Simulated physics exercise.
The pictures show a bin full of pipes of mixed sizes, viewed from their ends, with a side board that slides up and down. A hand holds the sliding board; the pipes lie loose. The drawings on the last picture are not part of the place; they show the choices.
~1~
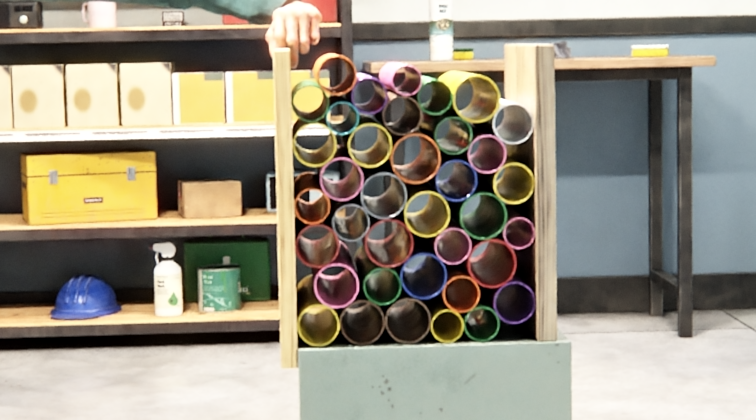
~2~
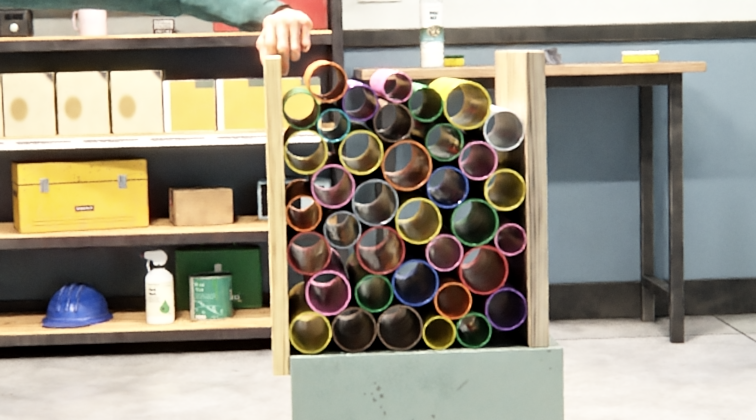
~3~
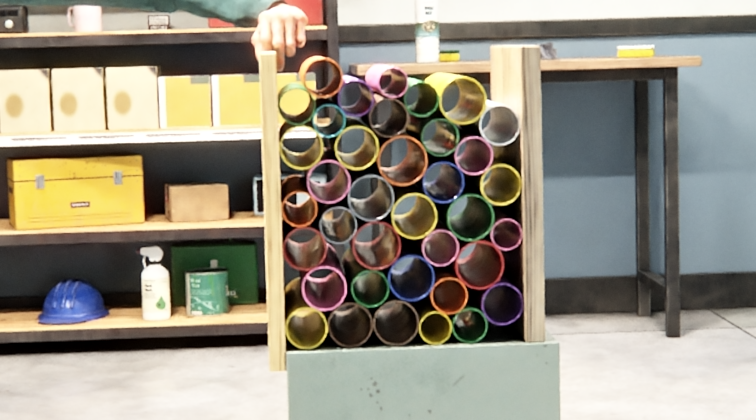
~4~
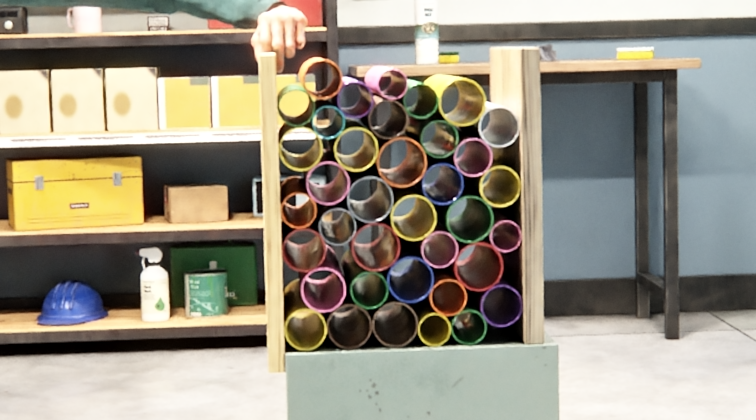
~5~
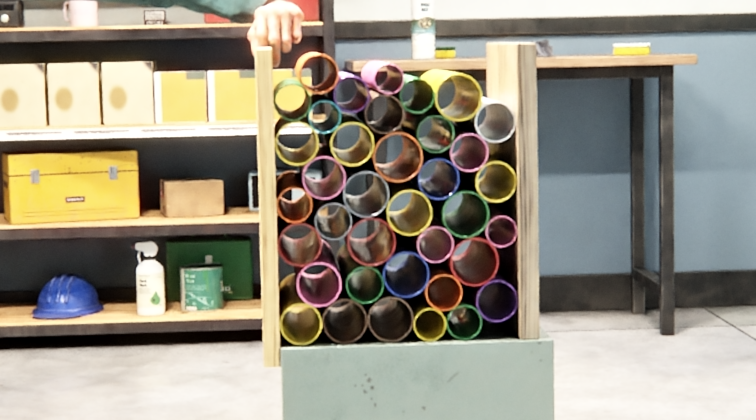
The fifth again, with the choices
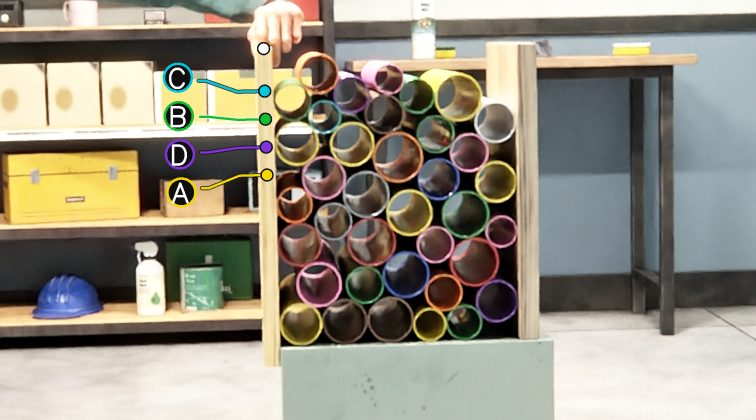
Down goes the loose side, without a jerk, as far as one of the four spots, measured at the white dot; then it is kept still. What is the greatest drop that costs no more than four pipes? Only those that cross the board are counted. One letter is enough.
The last mark within the limit is A.
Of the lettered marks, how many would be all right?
Four of the four.
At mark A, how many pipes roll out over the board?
The count is two.
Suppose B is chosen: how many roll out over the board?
It comes to none.
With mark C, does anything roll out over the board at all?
No, at C.
On the marked copy, A at (267, 175); B at (266, 119); C at (265, 91); D at (267, 147); the white dot at (264, 48).
Taking A. A third of the way, top of the board (274, 105).
Two thirds of the way, top of the board (275, 172).
When it is over, top of the board (276, 174), two out over the board.
As for the rest, B none out over the board; C none out over the board; D two out over the board.
